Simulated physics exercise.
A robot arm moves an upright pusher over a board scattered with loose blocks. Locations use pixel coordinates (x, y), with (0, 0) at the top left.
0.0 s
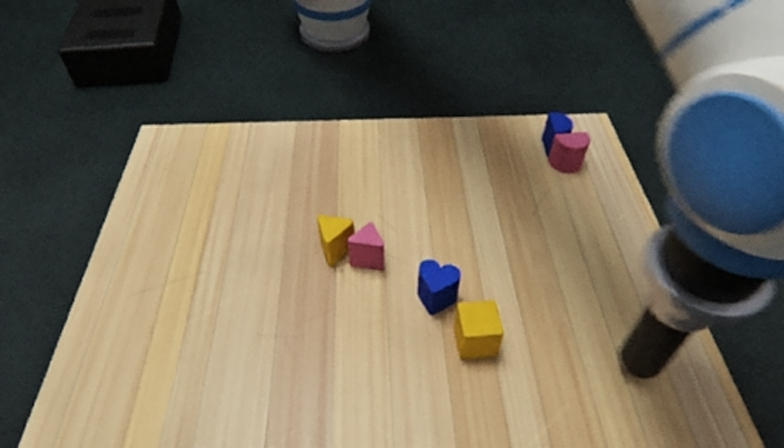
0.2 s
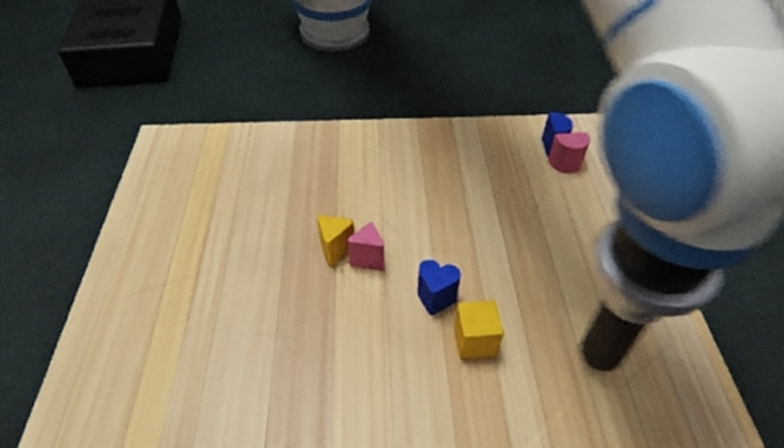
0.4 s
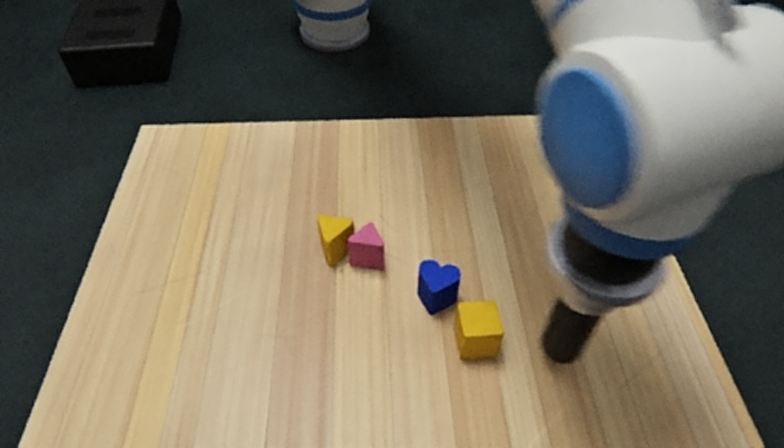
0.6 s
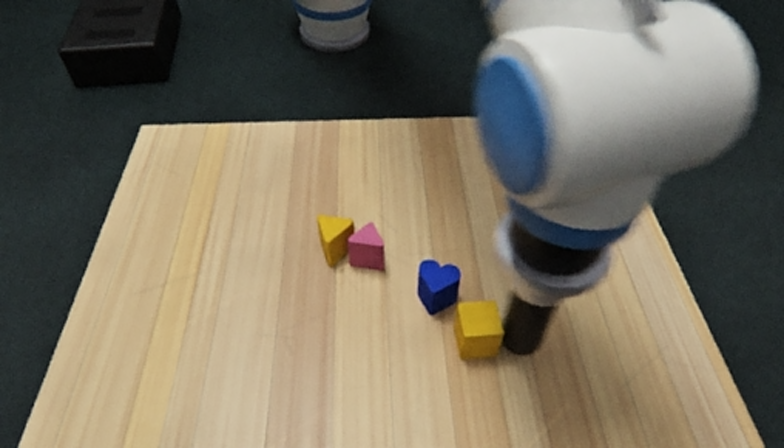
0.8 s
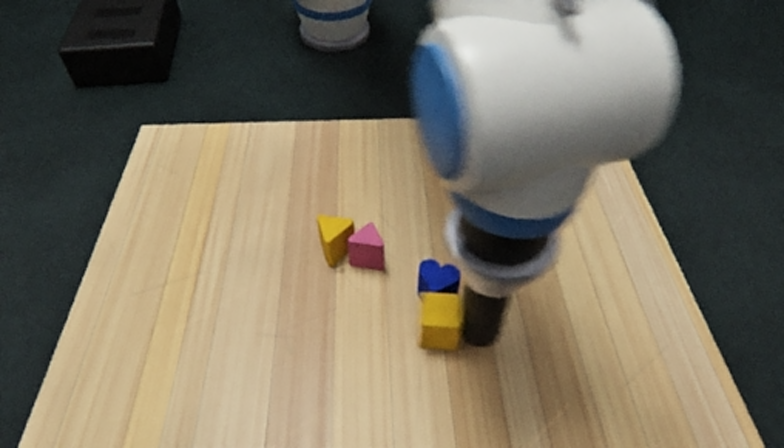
A white and blue robot arm holding a dark upright pusher reaches over a pale wooden board on a dark surface, seen from above by a still camera. Yellow and pink three-sided blocks sit near the middle, a blue heart and yellow cube to their right, and blue and pink pieces at upper right. The arm sweeps steadily left, hiding the far pieces, and nudges the cube a short way left, in front of the heart.
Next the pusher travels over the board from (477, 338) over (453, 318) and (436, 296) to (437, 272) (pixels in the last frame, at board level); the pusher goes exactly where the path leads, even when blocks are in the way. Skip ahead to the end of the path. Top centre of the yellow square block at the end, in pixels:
I'd place it at (415, 305), taking the centre of its top.
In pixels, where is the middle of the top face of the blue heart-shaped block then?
Located at (406, 238).
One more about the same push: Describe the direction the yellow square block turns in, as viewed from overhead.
Turns anticlockwise.
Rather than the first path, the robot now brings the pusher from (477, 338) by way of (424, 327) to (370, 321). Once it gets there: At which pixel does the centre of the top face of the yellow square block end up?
Pixel (329, 295).
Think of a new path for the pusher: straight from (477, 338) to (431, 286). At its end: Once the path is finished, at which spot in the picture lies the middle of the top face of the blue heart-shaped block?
The middle of its upper face will lie at (403, 247).
What follows on the original path. Halfway along, pusher (444, 300); blue heart-shaped block (423, 260); yellow square block (415, 305), turned 35° anticlockwise.
At the end, pusher (438, 263); pink three-sided block in place; blue heart-shaped block (406, 238), turned 40° anticlockwise; yellow square block (415, 305), turned 35° anticlockwise.
